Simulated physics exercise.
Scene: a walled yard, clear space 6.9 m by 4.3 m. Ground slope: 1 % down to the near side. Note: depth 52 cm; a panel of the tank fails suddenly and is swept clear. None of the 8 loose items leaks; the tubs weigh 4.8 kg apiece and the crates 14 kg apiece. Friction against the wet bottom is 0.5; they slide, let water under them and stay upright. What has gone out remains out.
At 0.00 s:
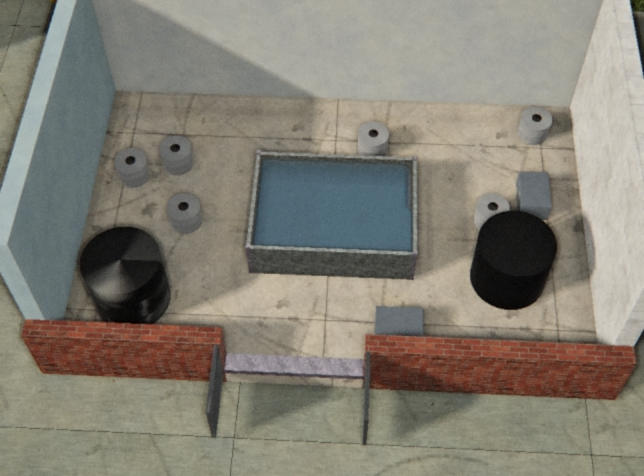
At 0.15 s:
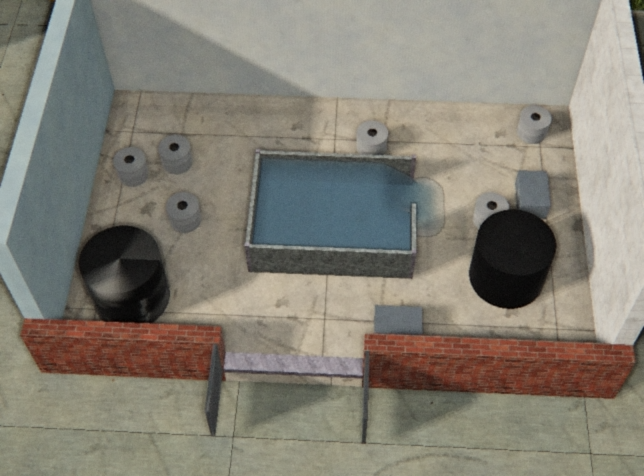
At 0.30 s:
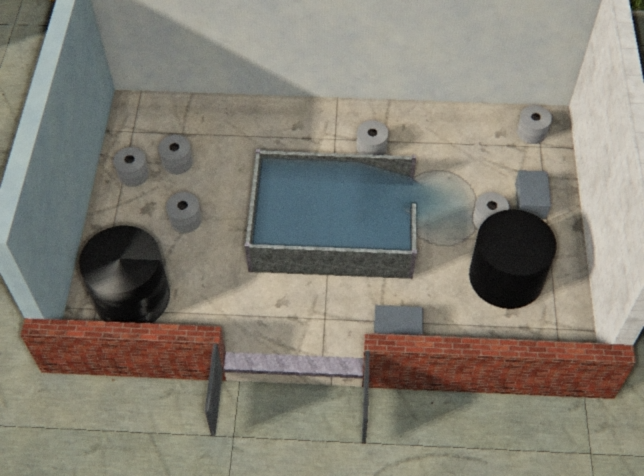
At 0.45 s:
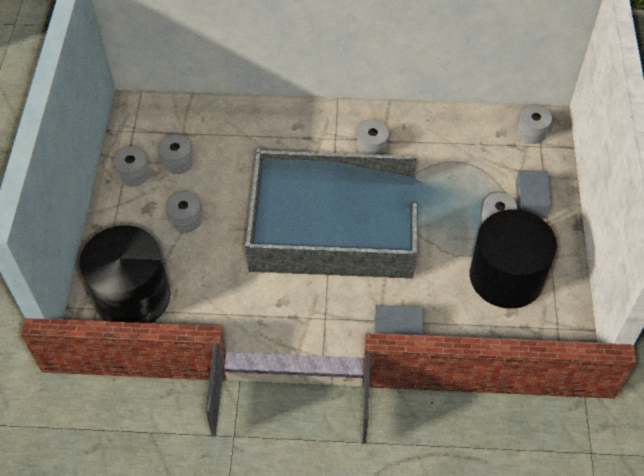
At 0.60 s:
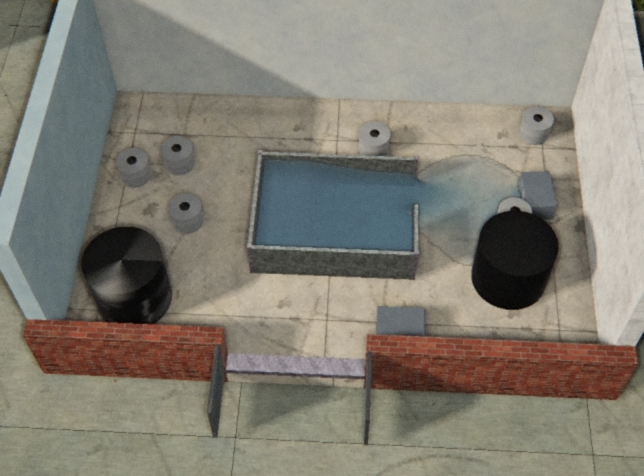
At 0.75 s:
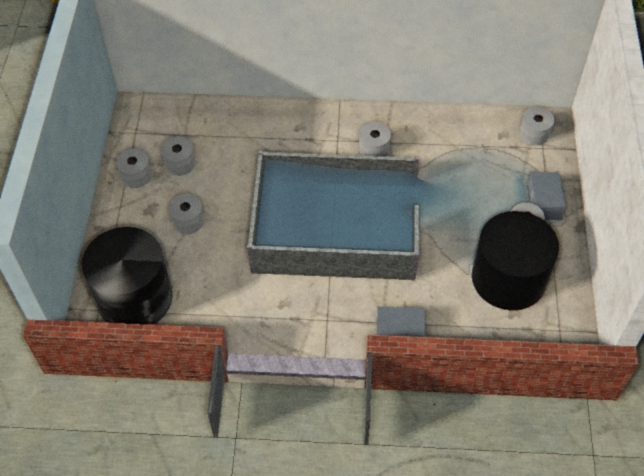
Water pours from the tank's right side, pushing a grey tub and then a crate.
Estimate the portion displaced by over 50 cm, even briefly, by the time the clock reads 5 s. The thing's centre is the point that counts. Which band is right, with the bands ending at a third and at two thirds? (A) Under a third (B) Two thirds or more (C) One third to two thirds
C, one third to two thirds.
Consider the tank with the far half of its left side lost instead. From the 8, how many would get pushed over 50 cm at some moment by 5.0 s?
That gives 3 of them.
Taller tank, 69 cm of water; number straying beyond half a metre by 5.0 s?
Under that setup the answer is 5.
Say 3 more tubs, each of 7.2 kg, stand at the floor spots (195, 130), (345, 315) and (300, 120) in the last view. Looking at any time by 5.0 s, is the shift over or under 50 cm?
Outcome: Stays within first, stays within next, stays within last.
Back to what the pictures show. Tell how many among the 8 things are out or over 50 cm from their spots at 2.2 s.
By my reckoning, 2.
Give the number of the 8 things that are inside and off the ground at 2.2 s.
It comes to 2 of them.
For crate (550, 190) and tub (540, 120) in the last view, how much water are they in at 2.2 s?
Roughly 21 and 21 cm.
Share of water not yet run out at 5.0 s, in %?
Somewhere near 100 percent, give or take.
After 1.1 s 2 of 8 are over 50 cm from their spots; 1 afloat.
After 2.2 s 2 of 8 are over 50 cm from their spots; 2 afloat.
After 3.5 s 3 of 8 are over 50 cm from their spots; 2 afloat.
After 5.0 s 4 of 8 are over 50 cm from their spots, and 4 have been at some point; 4 afloat.
